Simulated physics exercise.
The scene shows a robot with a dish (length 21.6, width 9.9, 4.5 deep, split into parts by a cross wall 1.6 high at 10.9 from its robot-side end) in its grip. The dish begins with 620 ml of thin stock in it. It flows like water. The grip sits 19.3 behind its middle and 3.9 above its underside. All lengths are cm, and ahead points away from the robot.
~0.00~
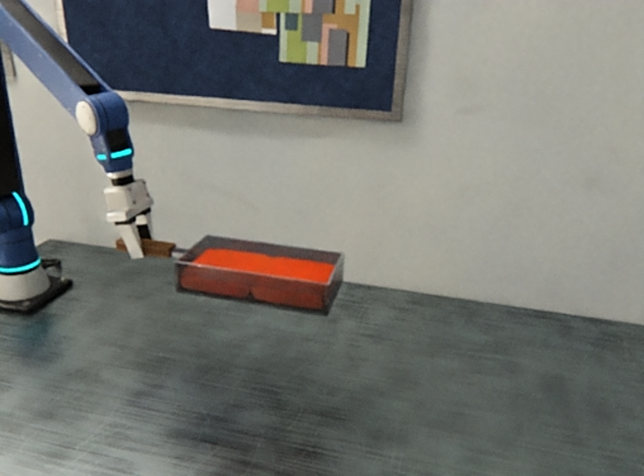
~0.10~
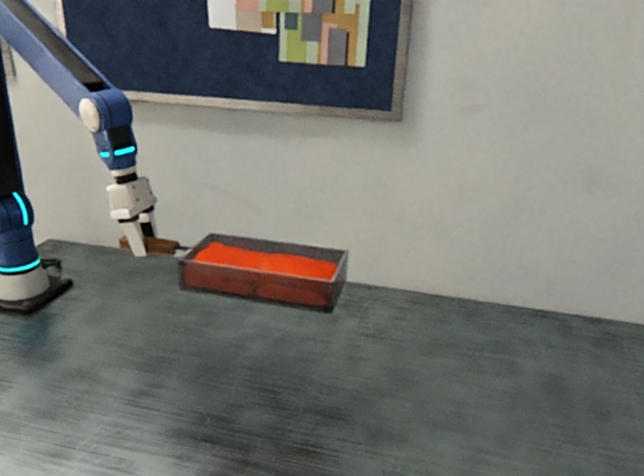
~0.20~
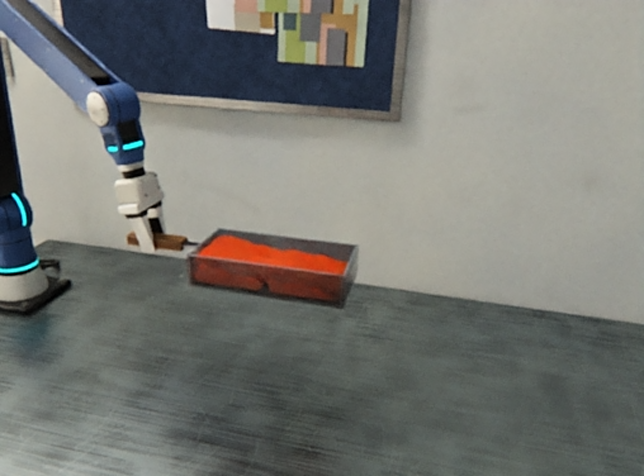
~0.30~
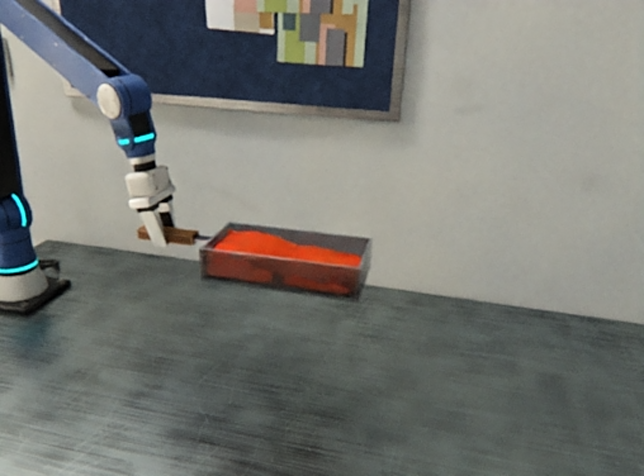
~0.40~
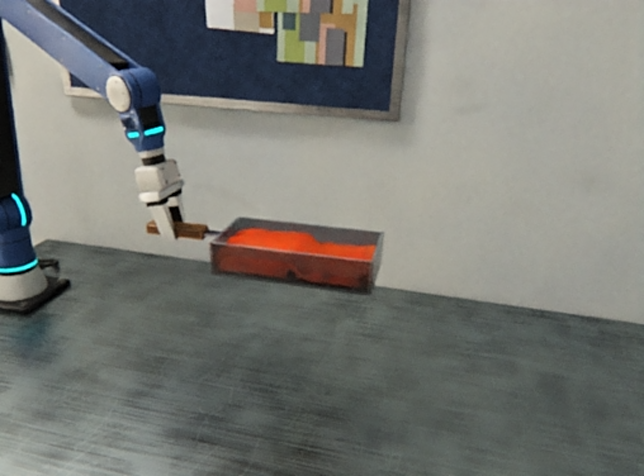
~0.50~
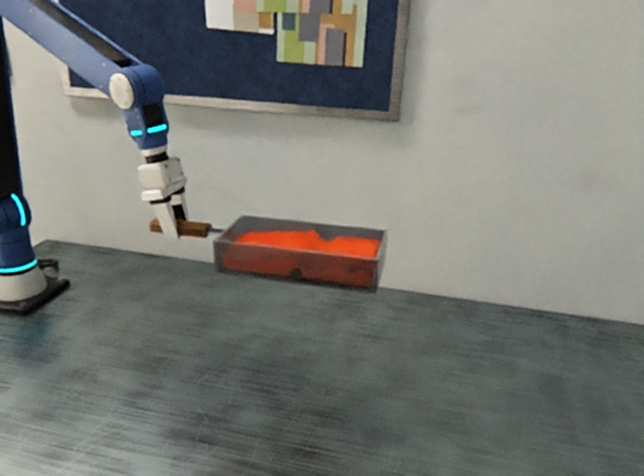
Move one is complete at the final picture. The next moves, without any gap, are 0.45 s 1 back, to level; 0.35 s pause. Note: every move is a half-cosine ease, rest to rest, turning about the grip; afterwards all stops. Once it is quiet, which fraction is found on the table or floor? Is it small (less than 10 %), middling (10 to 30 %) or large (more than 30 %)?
It is small.
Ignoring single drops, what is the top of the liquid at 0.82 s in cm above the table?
Up to some 26 cm.
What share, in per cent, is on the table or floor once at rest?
0 per cent or so.
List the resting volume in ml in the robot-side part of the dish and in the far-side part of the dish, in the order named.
I'd say close to 310 ml for the first and 310 ml for the second.
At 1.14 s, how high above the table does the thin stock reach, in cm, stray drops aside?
About 26 cm.
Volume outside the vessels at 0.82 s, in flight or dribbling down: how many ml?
Roughly 0 ml.
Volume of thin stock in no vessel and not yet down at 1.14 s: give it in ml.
Around 0 ml at that moment.
After 0.82 s, level, liquid up to 26 above the table; 335 ml in the far-side part, 290 ml in the robot-side part.
After 1.14 s, level, liquid up to 26 above the table; 355 ml in the robot-side part, 270 ml in the far-side part.
After 1.50 s, level, liquid up to 26 above the table; 330 ml in the far-side part, 295 ml in the robot-side part.
After 2.30 s, level, liquid up to 26 above the table; 310 ml in the far-side part, 310 ml in the robot-side part.
In the end, 315 ml in the robot-side part, 310 ml in the far-side part. That is 0 % on the table or floor.
